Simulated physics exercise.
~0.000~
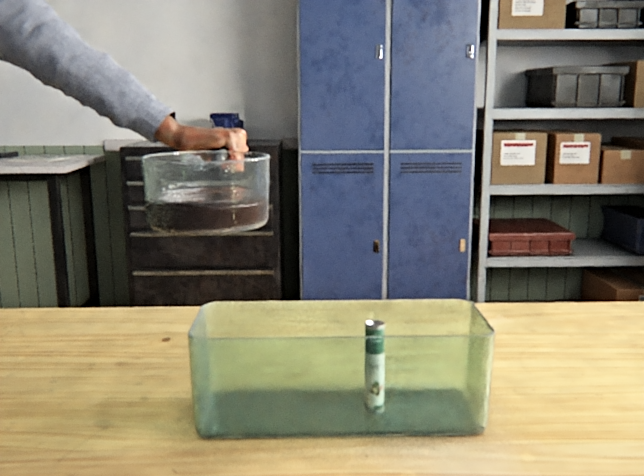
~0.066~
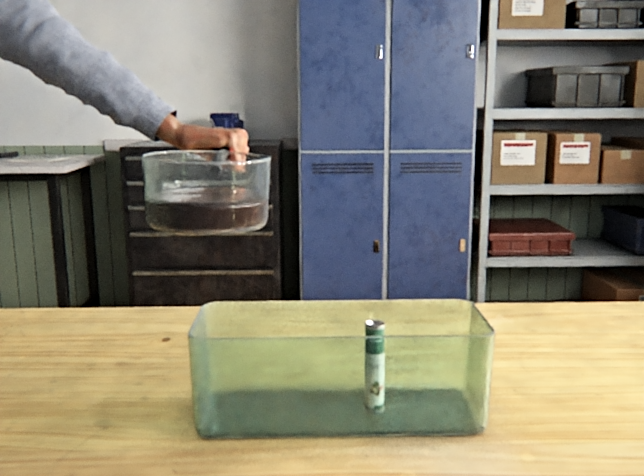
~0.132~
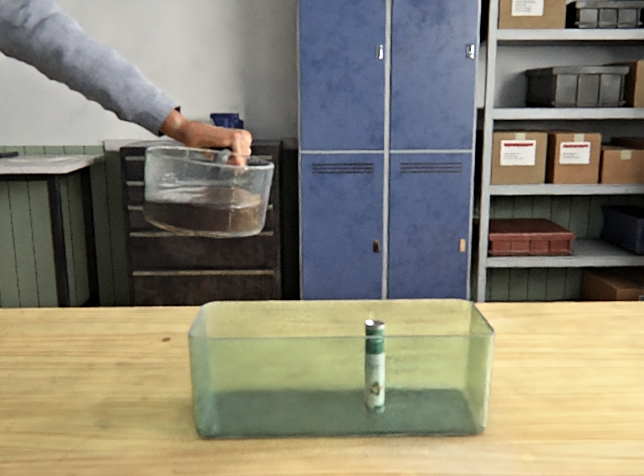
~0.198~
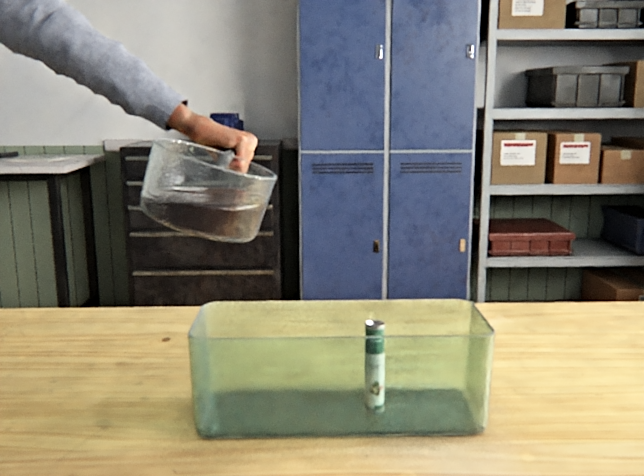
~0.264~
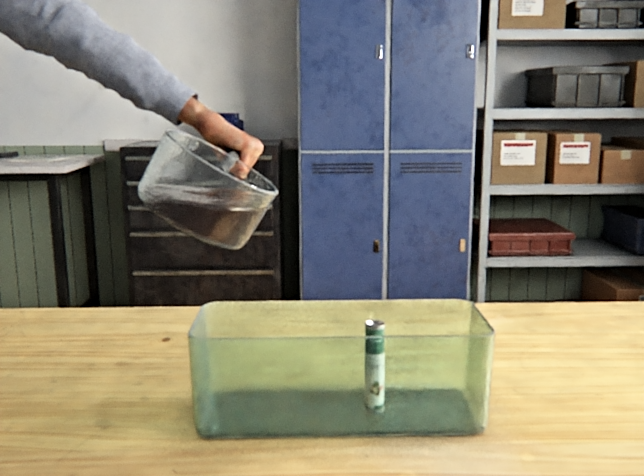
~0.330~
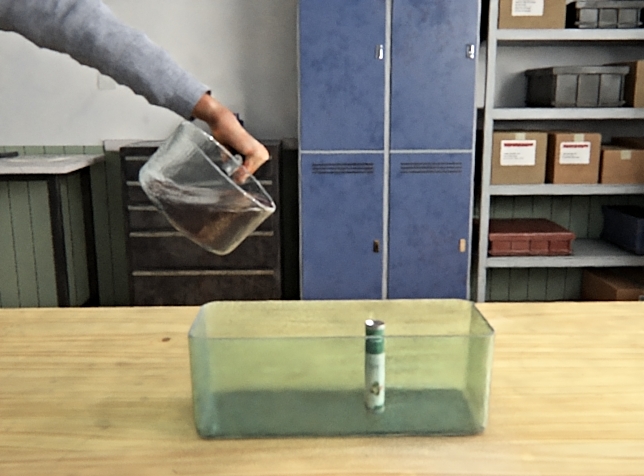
A hand holds a clear pan of coffee above a table and tilts it rightward.
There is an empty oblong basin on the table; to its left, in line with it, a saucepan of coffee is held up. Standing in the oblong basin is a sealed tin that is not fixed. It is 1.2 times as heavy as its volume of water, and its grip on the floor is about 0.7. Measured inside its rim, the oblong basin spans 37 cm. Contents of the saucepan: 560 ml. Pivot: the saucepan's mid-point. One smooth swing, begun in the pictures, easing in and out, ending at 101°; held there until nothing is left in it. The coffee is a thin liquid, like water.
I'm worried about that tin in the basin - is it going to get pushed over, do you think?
No, it does not tip.
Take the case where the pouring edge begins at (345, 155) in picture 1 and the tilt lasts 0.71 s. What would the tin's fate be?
It tumbles.
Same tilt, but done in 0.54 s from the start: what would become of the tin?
Outcome - the tin remains standing.
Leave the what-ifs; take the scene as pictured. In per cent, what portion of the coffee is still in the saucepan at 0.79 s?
12 %.
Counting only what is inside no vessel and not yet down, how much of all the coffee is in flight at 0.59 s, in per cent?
Around 42 in a hundred.
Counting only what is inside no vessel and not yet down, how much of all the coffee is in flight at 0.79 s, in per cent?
Close to 12 per cent.
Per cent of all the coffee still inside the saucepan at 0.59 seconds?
I'd estimate some 38 % remains.
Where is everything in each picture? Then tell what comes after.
The first frame shows tilt 0°; pouring edge (268, 158); surface from (151, 196) to (266, 195); the oblong basin's rim runs from (196, 321) to (483, 318); the tin's top is at (375, 327).
The second frame shows tilt 2°; pouring edge (269, 160); surface from (150, 196) to (266, 195).
The third frame shows tilt 8°; pouring edge (272, 167); surface from (149, 194) to (266, 197).
The fourth frame shows tilt 18°; pouring edge (275, 179); surface from (147, 192) to (266, 198).
The fifth frame shows tilt 31°; pouring edge (276, 193); surface from (144, 187) to (269, 199).
The sixth frame shows tilt 45°; pouring edge (273, 210); surface from (152, 181) to (273, 203).
Then, 0.59 s in, the tilt is 94° and 37 per cent is still to pour; the tin stands where it began.
Then, 0.79 s in, the tilt is 101° and 13 per cent is still to pour; the tin stands where it began.
Then, 0.99 s in, the tilt is 101° and 2 per cent is still to pour; the tin stands where it began.
Then, 1.21 s in, the tilt is 101° and 0 per cent is still to pour; the tin stands where it began.
Finally, the tin stands where it began.
